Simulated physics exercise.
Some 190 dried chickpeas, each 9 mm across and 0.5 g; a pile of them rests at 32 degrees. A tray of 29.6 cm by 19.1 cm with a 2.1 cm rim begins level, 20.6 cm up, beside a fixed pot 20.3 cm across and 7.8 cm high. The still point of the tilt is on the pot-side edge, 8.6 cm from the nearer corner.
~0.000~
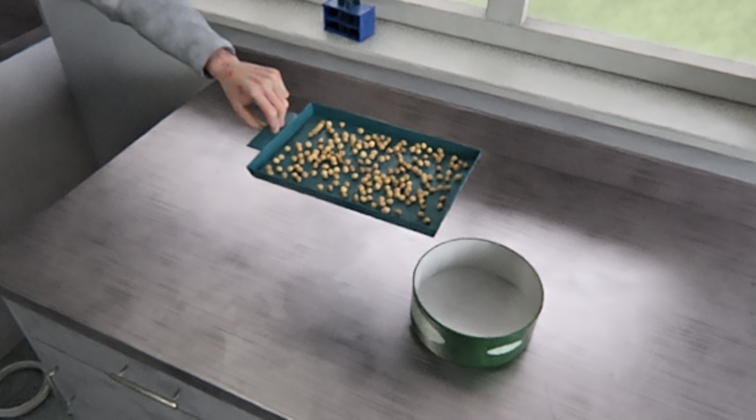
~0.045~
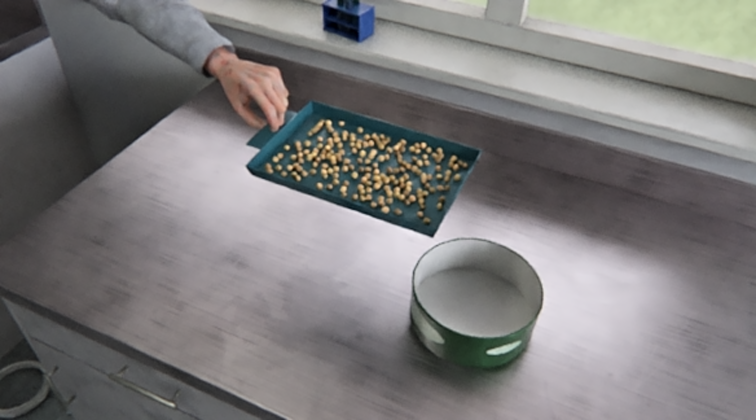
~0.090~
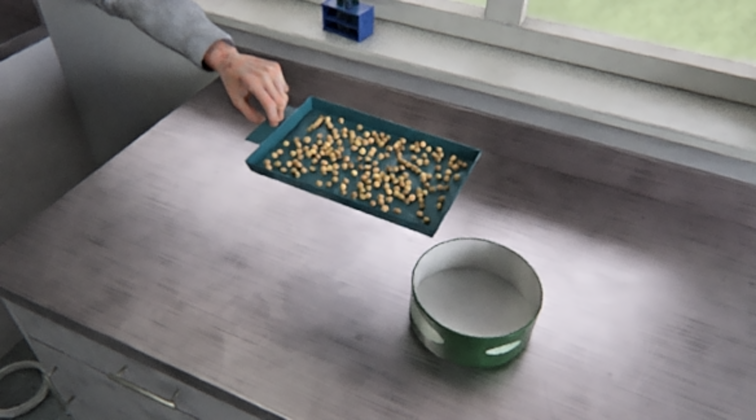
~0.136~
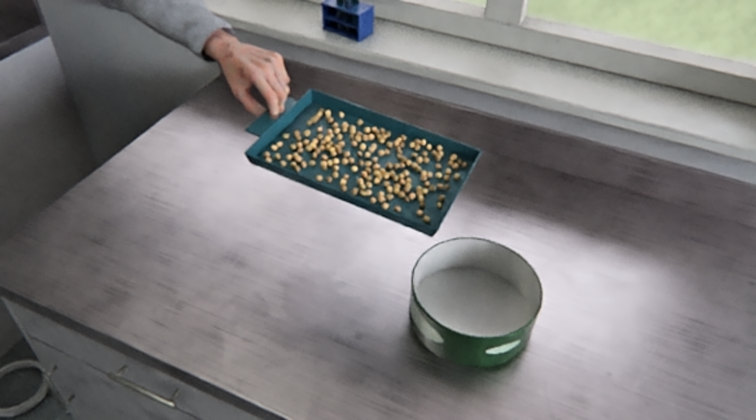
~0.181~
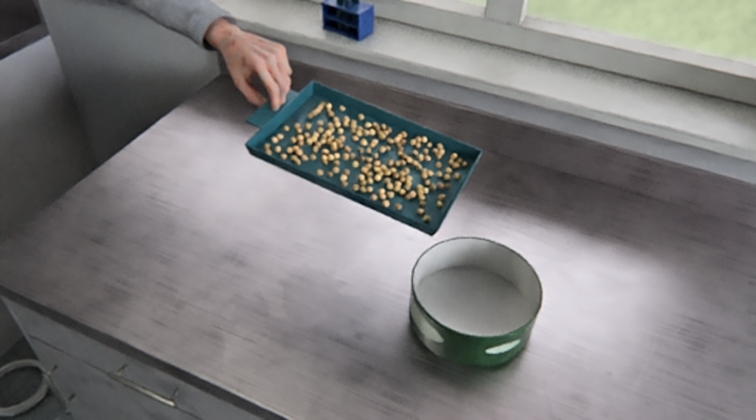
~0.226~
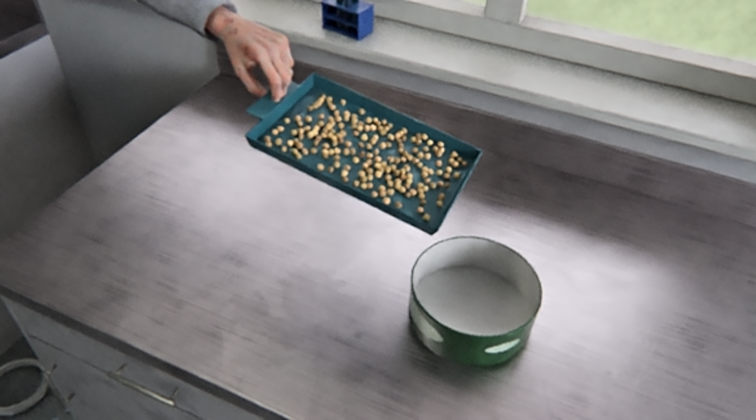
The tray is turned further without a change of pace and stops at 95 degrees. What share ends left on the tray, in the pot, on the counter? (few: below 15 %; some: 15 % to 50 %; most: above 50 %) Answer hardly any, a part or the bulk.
Tray hardly any, pot the bulk, counter a part.
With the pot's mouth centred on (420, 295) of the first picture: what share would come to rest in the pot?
About 30 per cent.
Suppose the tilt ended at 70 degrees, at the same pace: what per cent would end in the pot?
In that case some 5 per cent.
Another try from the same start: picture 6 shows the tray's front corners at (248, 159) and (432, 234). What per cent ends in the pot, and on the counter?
Pot 35, counter 65.
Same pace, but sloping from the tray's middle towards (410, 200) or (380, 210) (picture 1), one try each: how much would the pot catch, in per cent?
Some 95 and 40 per cent.
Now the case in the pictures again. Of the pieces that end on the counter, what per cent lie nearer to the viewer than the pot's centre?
Some 0 per cent.
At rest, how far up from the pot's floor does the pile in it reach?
About 1.5 cm.
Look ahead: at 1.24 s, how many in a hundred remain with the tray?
Some 90 per cent of the load.
After 0.83 s, tilt 50 degrees; the tray holds 100 %, the pot 0 %.
After 1.24 s, tilt 77 degrees; the tray holds 90 %, the pot 5 %.
After 1.73 s, tilt 95 degrees; the tray holds 15 %, the pot 40 %.
By 2.5 s all is still; tray 0 %, pot 75 %, counter 25 %.
